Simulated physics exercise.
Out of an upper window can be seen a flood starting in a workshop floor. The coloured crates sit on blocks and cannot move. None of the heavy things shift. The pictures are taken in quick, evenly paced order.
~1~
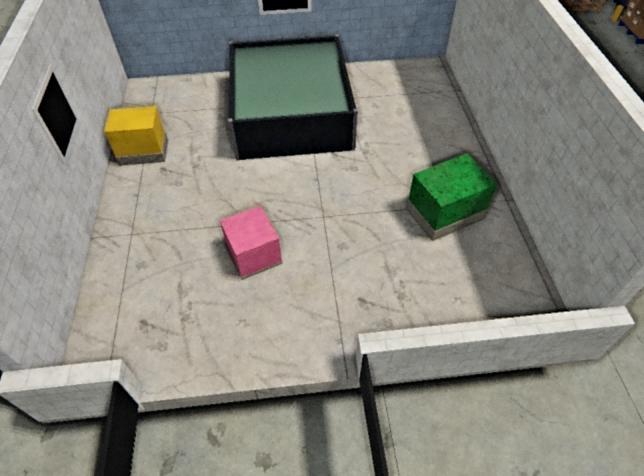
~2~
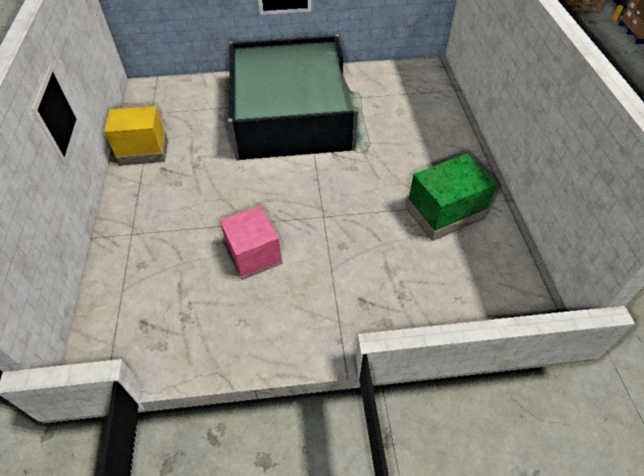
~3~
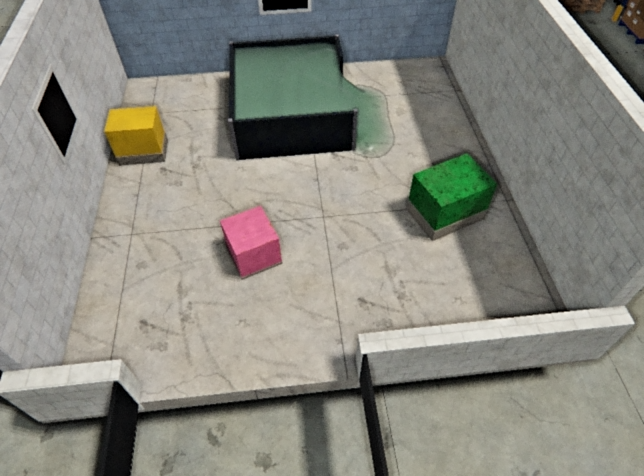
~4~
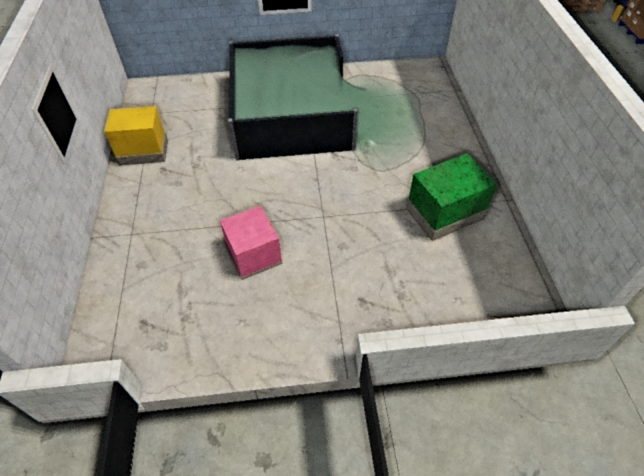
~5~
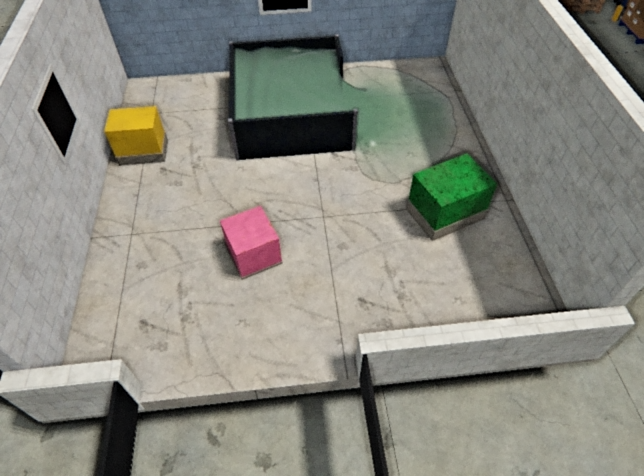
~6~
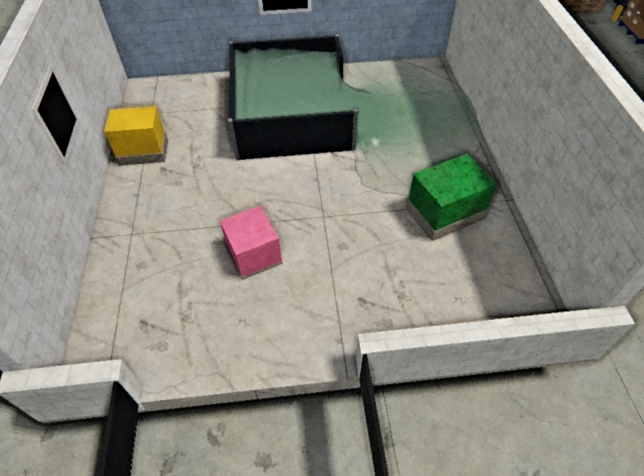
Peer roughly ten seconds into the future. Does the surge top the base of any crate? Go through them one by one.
One by one: As for the green crate it's moistened by the water, as for the yellow crate it's untouched by the water, as for the pink crate it's moistened by the water.
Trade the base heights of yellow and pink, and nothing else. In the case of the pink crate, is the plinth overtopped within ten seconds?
The pink crate stays clear.
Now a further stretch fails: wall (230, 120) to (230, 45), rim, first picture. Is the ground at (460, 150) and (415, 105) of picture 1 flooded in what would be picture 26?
I'd expect the first point to stay dry and the second point to stay dry.
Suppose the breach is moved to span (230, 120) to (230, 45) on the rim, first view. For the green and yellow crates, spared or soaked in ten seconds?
As it turns out, the green crate is left untouched, and the yellow crate gets overtopped.
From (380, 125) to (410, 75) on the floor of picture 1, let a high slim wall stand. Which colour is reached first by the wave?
Answer: The green-painted one.
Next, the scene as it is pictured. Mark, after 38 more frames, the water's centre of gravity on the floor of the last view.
Roughly (349, 157).
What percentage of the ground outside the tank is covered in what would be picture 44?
I make it 85 per cent.
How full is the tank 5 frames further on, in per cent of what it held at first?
My figure is about 60 in a hundred.
A moment on, water covers 20 % of the floor; the green crate water round its plinth, the yellow crate not reached, the pink crate not reached.
Next, water covers 30 % of the floor; the green crate water round its plinth, the yellow crate not reached, the pink crate not reached.
Then, water covers 40 % of the floor; the green crate water round its plinth, the yellow crate not reached, the pink crate not reached.
Later, water covers 85 % of the floor; the green crate water round its plinth, the yellow crate water round its plinth, the pink crate water round its plinth.
In the end, water covers 100 % of the floor; the green crate was topped, the yellow crate stayed above the water, the pink crate was topped.
